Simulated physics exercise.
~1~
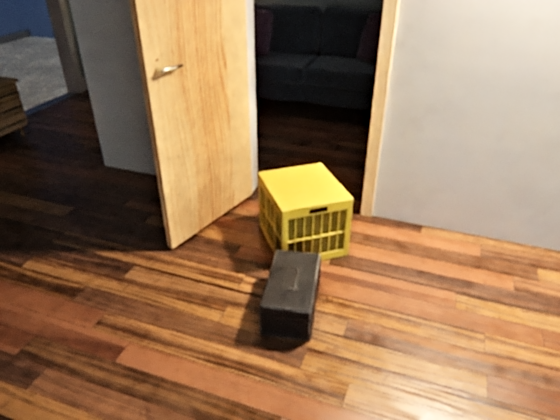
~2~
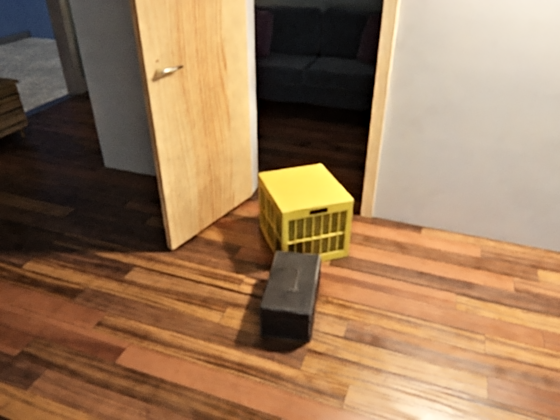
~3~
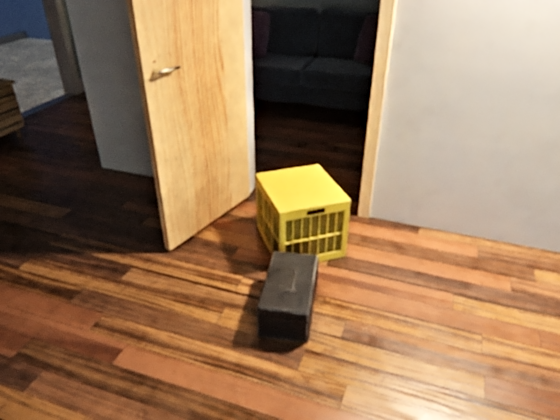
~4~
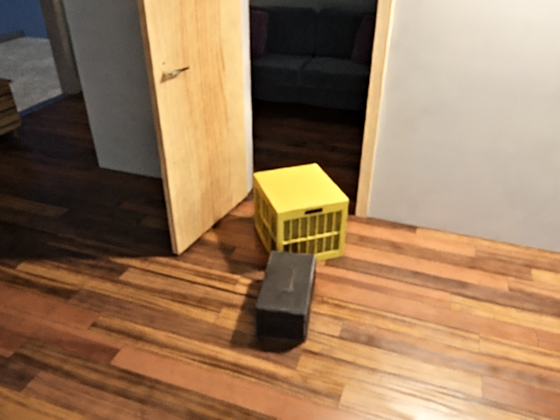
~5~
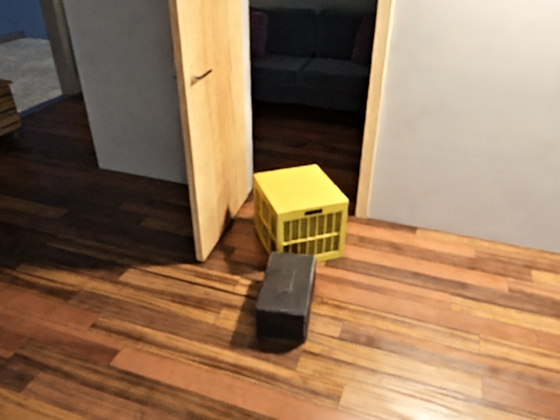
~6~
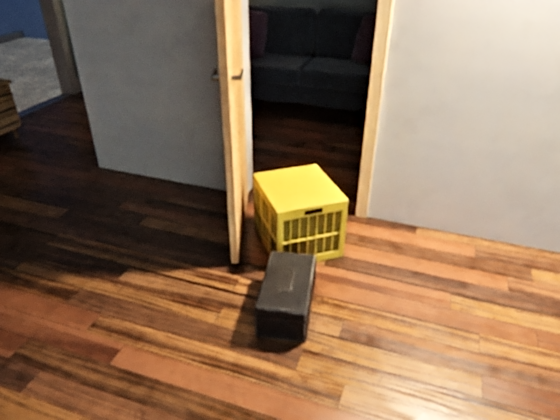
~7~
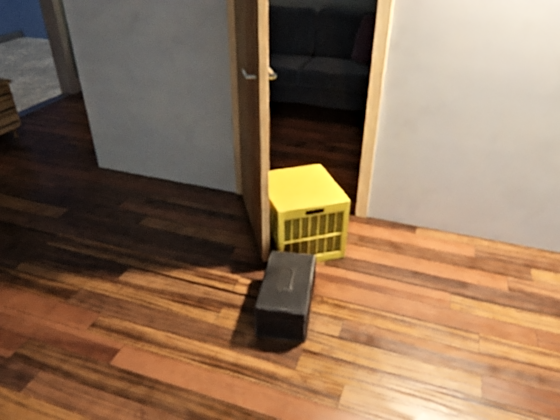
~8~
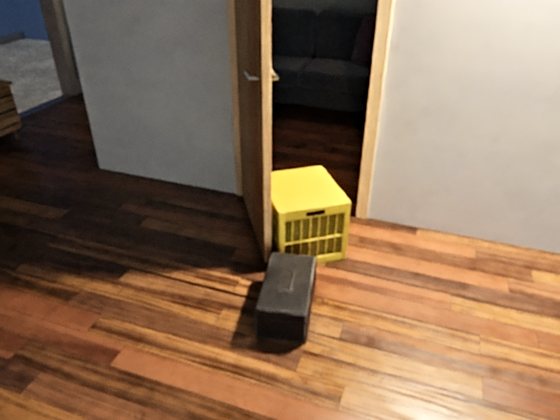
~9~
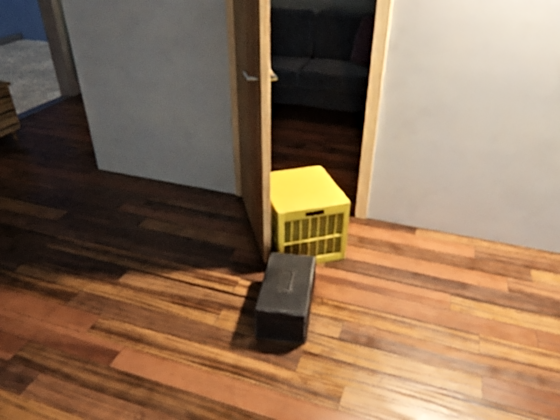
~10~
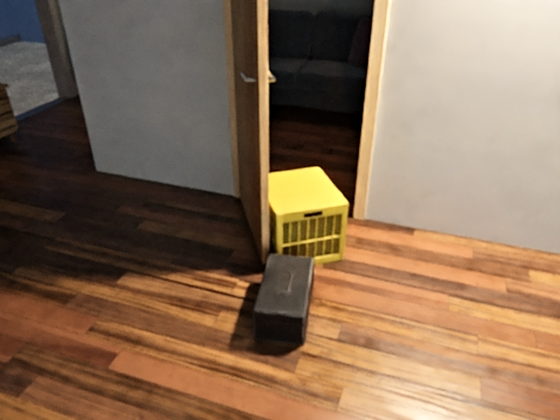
Wooden door swinging partway closed toward a yellow crate and dark box, then stopping beside them and staying ajar.
